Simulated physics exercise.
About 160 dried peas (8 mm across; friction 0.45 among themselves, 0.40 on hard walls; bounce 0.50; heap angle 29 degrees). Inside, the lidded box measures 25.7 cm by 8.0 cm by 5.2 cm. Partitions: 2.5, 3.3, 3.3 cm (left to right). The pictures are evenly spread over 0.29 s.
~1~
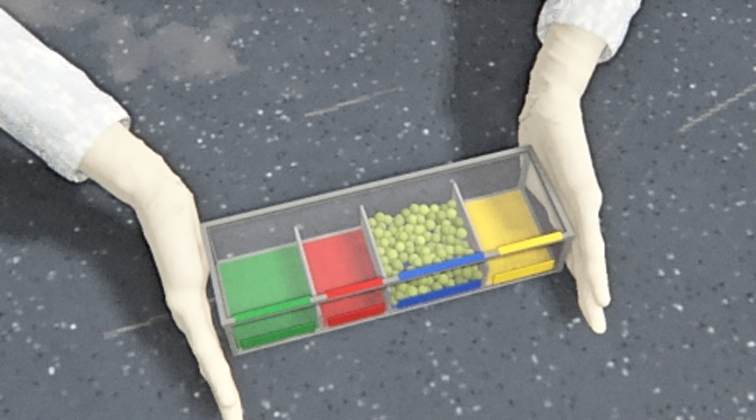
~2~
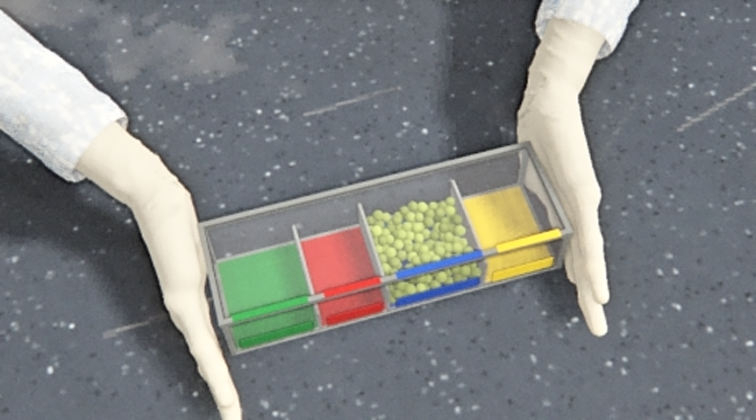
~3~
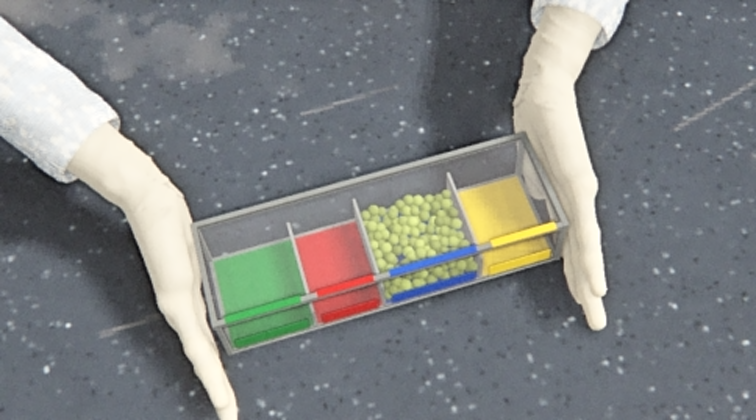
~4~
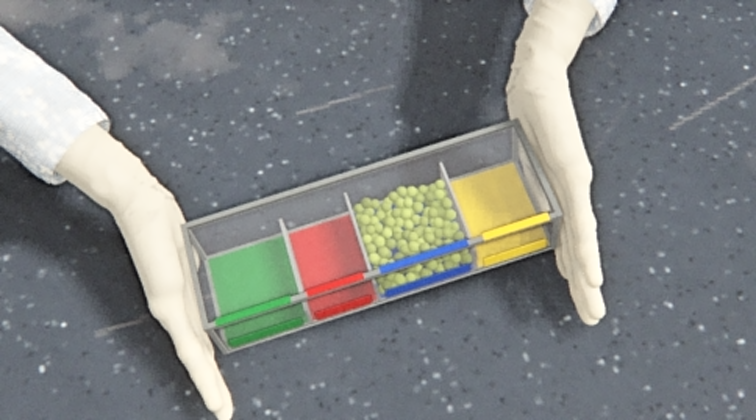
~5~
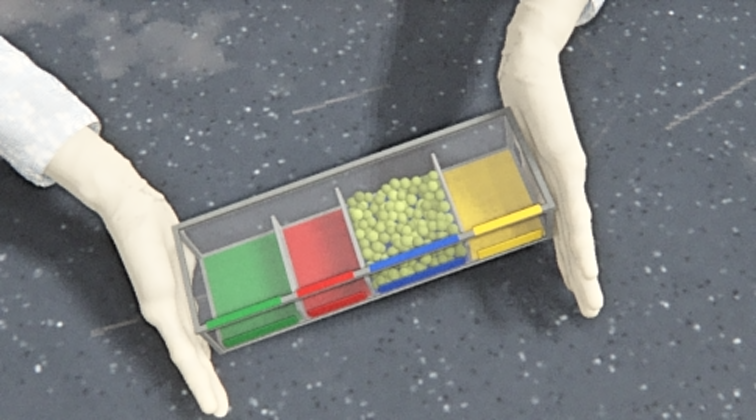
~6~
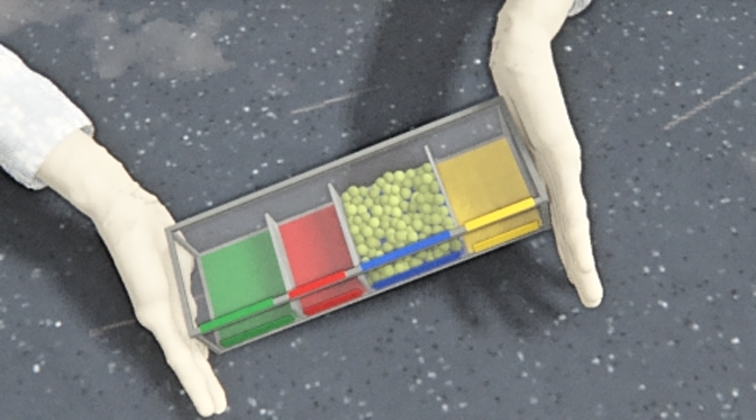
Two gloved hands gradually tilt a clear divided box of peas, lowering its left end.
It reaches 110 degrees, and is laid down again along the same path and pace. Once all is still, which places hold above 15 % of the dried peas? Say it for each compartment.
Red: Below, blue: Above, green: Above, yellow: Below.
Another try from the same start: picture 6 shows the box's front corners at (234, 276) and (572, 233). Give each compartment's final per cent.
Red 0; blue 35; green 0; yellow 65.
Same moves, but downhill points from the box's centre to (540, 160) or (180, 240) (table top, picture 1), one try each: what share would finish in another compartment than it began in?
About 70 and 50 per cent.
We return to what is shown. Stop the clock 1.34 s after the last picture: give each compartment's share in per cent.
Red 10; blue 50; green 35; yellow 0.
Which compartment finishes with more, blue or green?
The green compartment.
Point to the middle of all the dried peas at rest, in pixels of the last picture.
Around (268, 305).
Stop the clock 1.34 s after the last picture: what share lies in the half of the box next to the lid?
About 70 per cent.
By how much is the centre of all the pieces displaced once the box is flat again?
Roughly 9.0 cm.
Then, 1.34 s after the last picture, tilt 110 degrees; red 10 %, blue 50 %, green 35 %.
Then, 2.24 s after the last picture, tilt 50 degrees; red 5 %, blue 35 %, green 55 %.
Then, 3.14 s after the last picture, tilt 0 degrees; red 5 %, blue 35 %, green 60 %.
In the end, red 5 %, blue 35 %, green 60 %, yellow 0 %.
